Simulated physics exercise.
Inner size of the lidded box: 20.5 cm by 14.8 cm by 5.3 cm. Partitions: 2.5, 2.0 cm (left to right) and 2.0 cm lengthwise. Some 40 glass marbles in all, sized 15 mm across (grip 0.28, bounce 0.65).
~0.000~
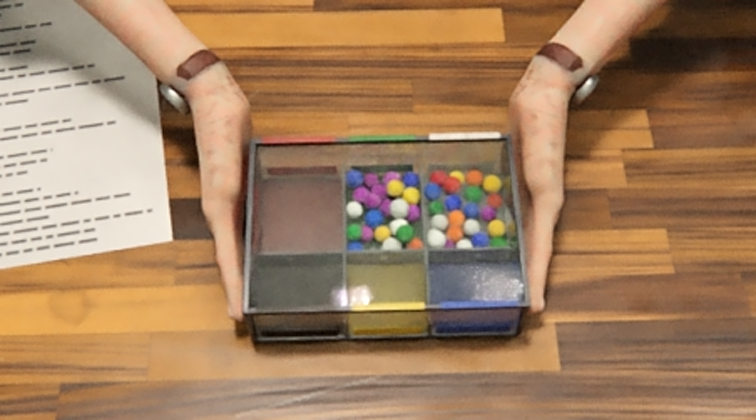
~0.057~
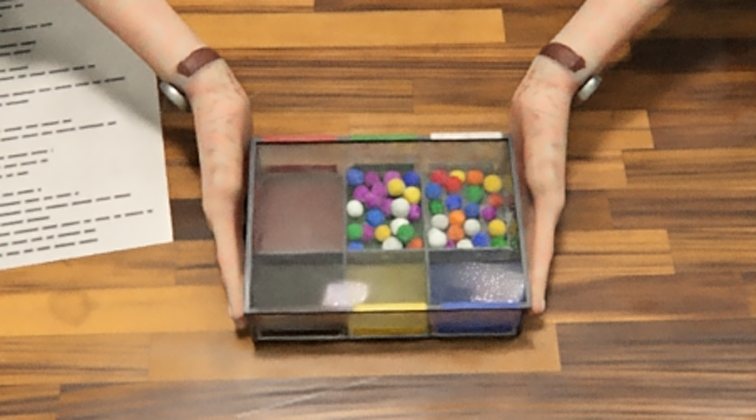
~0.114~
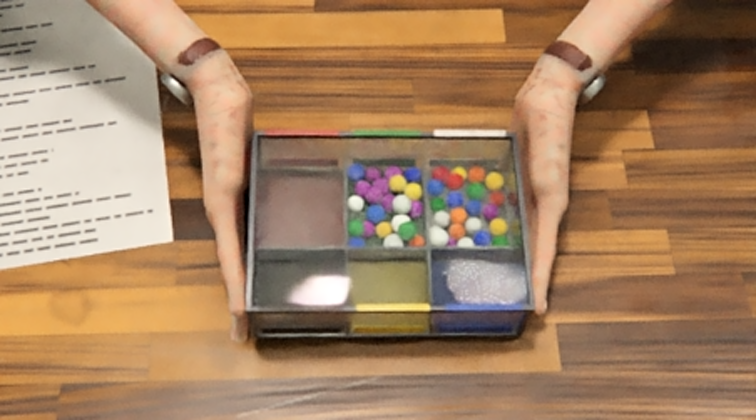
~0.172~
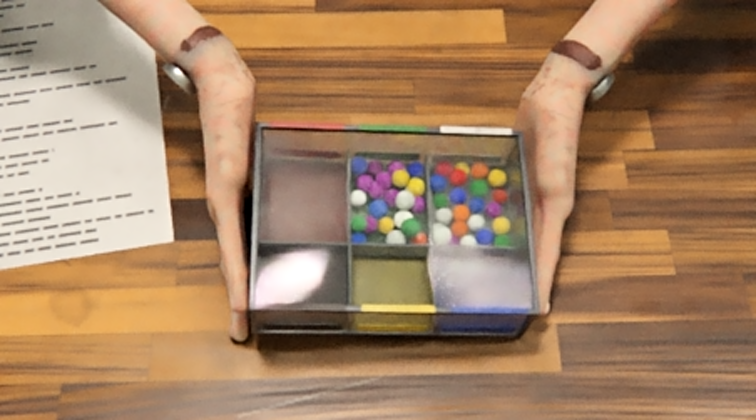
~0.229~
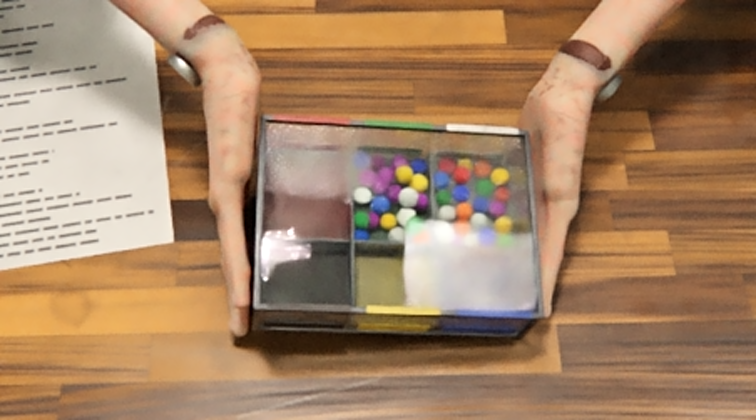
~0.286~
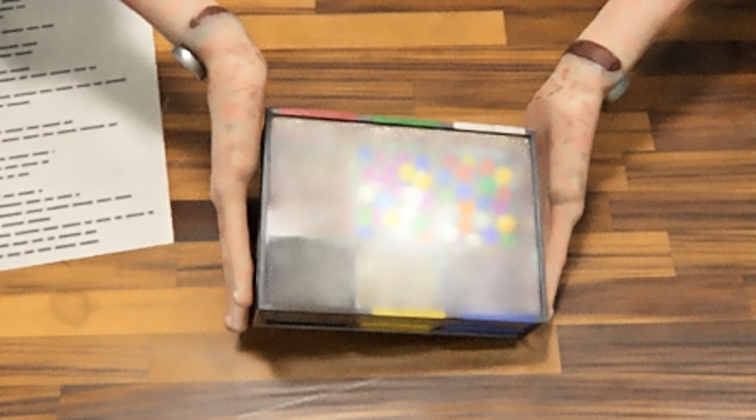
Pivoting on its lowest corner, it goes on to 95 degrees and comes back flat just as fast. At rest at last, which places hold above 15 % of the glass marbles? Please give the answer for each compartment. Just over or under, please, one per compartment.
Red compartment: Under, blue compartment: Over, green compartment: Under, yellow compartment: Under, white compartment: Over, black compartment: Under.
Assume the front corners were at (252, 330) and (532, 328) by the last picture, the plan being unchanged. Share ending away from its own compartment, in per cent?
Something like 90 in a hundred.
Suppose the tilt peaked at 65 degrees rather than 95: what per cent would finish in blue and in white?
With that change you'd see blue at 15 % and white at 45 %.
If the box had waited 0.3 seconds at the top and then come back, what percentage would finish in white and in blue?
That would leave white with 20 percent and blue with 80 percent.
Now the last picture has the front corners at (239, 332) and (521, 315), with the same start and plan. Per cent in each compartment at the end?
Per cent at the finish: Red 0, blue 5, green 0, yellow 40, white 0, black 50.
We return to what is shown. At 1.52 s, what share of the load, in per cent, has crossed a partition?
At that moment it's some 15 per cent.
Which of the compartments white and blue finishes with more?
I'd say the blue side has more in it.
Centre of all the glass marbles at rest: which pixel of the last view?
Somewhere around (484, 290) in the final frame.
After 1.52 s, tilt 95 degrees; blue 15 %, green 40 %, white 45 %.
After 2.34 s, tilt 43 degrees; blue 80 %, white 20 %.
After 3.18 s, tilt 0 degrees; blue 75 %, white 20 %.
By 4.0 s all is still; red 0 %, blue 75 %, green 0 %, yellow 0 %, white 20 %, black 0 %.
